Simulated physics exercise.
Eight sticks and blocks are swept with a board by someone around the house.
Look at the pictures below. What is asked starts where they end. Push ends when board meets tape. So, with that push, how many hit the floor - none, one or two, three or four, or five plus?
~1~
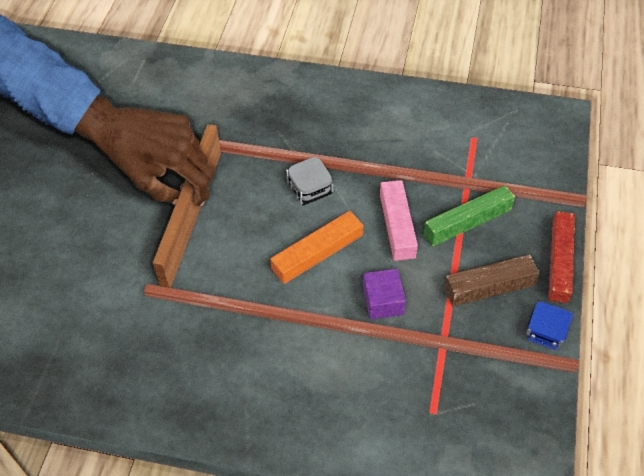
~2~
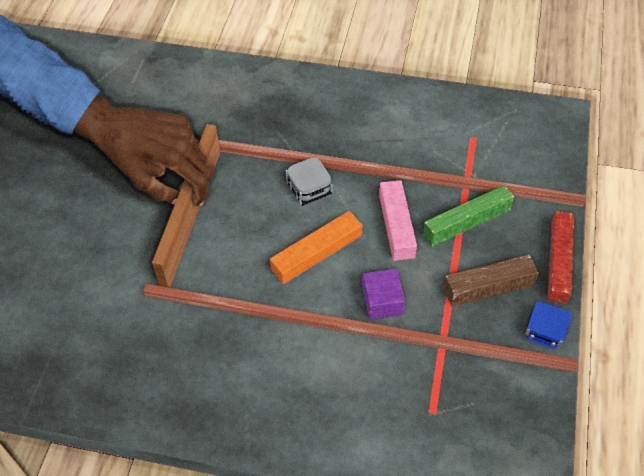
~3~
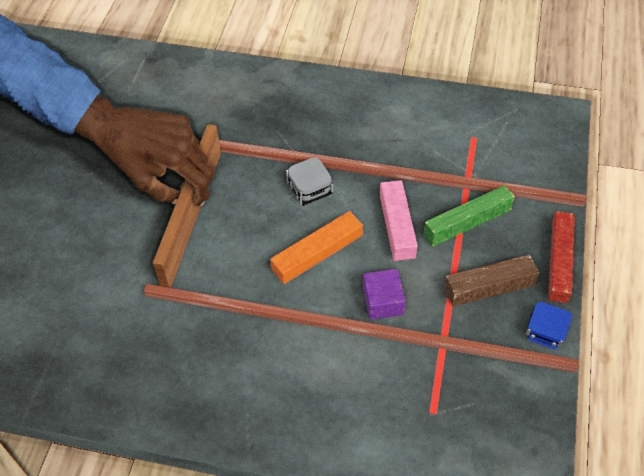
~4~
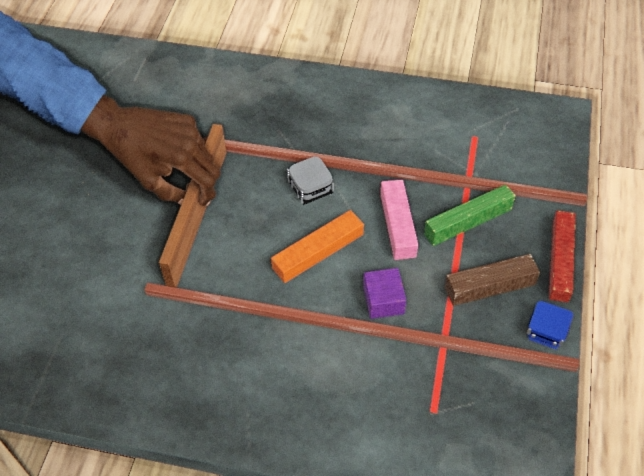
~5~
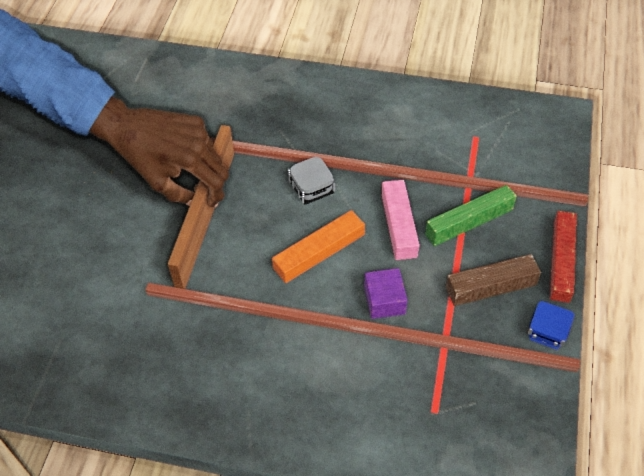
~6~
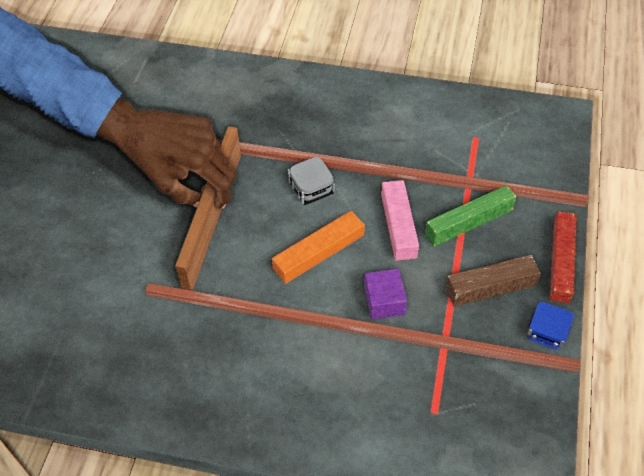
The number gone is nought.
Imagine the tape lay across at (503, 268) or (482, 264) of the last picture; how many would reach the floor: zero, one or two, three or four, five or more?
For each in order, one or two and either one or two.
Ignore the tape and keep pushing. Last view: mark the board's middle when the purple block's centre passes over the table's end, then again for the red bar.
First near (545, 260), second near (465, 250).
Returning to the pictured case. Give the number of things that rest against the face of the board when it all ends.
The count in contact is 2.
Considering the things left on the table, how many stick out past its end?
1 in all.
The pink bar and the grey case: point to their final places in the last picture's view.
In order, first (506, 240), then (482, 214).
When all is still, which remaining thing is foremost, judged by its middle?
The red bar is foremost.
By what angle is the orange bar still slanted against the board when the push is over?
It works out to near 0°.
Soon after, none off yet; red bar at rest near (564, 256); blue case at rest near (550, 327); brown bar at rest near (493, 280).
At rest, the number that fall off is zero.
